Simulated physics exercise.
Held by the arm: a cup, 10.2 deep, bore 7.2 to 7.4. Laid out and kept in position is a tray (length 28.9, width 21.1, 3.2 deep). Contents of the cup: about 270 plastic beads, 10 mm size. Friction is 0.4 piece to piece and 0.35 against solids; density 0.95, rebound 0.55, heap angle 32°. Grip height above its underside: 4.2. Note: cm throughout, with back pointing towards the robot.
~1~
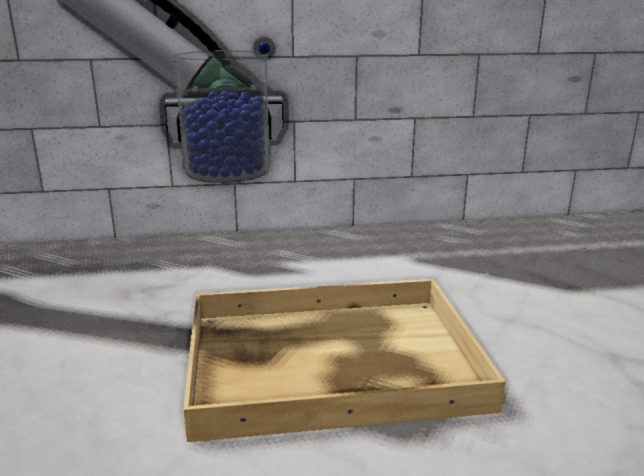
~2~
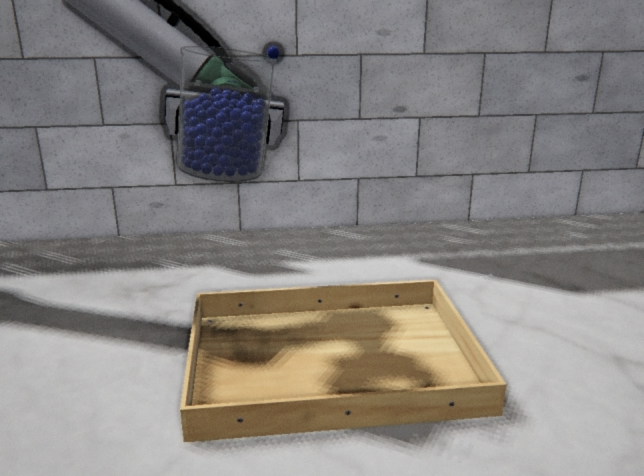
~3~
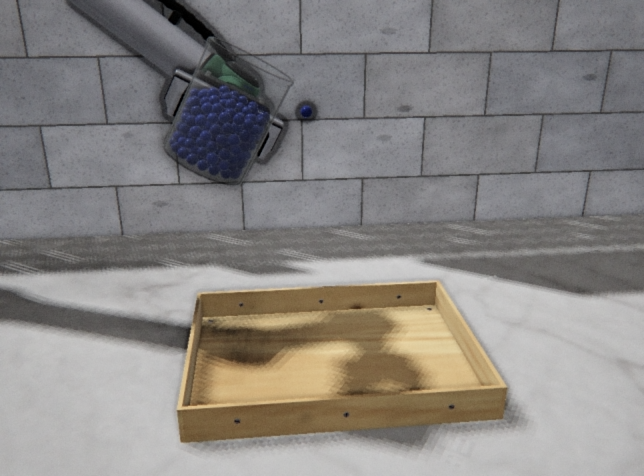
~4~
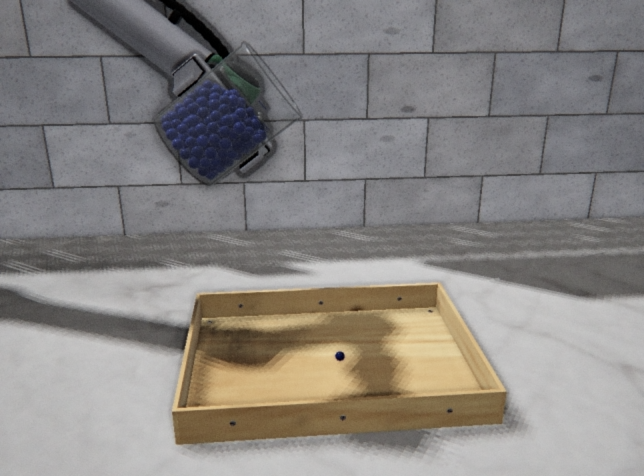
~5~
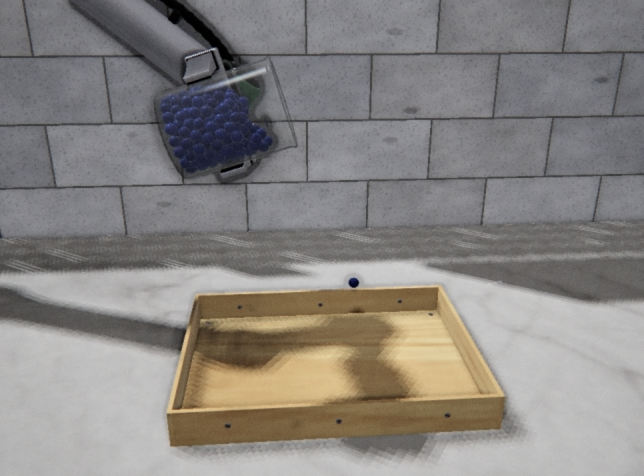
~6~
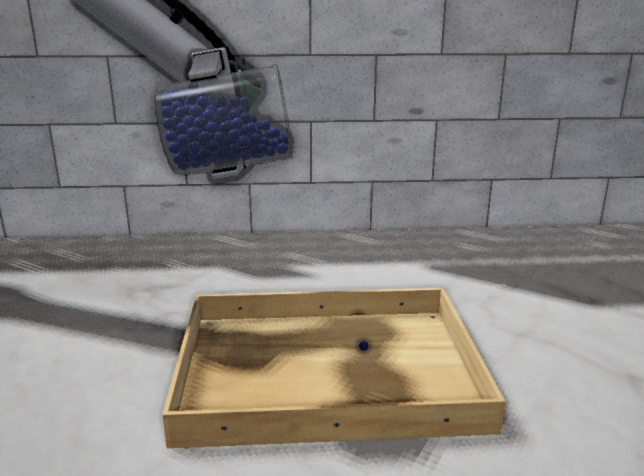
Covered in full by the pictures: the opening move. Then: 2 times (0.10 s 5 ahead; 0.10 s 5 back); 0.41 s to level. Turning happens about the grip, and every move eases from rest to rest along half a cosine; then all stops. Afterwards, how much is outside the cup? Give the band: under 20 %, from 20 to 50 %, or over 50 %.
The share falls over 50 %.
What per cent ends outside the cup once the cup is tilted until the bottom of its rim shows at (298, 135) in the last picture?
Somewhere around 50 %.
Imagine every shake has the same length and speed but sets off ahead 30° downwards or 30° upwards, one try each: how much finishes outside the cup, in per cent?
Estimates, in order: 45 % then 95 %.
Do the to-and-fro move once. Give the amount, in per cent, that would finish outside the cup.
Estimate for that case: 65 %.
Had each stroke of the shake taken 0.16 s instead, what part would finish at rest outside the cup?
It would come to around 55 %.
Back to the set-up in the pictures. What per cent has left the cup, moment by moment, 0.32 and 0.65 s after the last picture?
Readings in order: 60, 80.
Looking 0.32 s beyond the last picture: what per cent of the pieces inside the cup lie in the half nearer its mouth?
55 %.
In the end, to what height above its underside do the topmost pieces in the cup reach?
About 4.0 cm.
Then, 0.32 s on, tilted 81° forward, highest piece 28 above the table; 111 in the cup, 28 in the tray, 3 on the table or floor, 127 in flight or on a rim.
Then, 0.65 s on, tilted 27° forward, highest piece 28 above the table; 171 in the tray, 59 in the cup, 35 on the table or floor, 4 in flight or on a rim.
Then, 1.01 s on, level, highest piece 26 above the table; 172 in the tray, 59 in the cup, 37 on the table or floor, 1 in flight or on a rim.
Then, 2.06 s on, level, highest piece 26 above the table; 173 in the tray, 59 in the cup, 37 on the table or floor.
In the end, 173 in the tray, 59 in the cup, 37 on the table or floor. That is 78 % outside the cup.
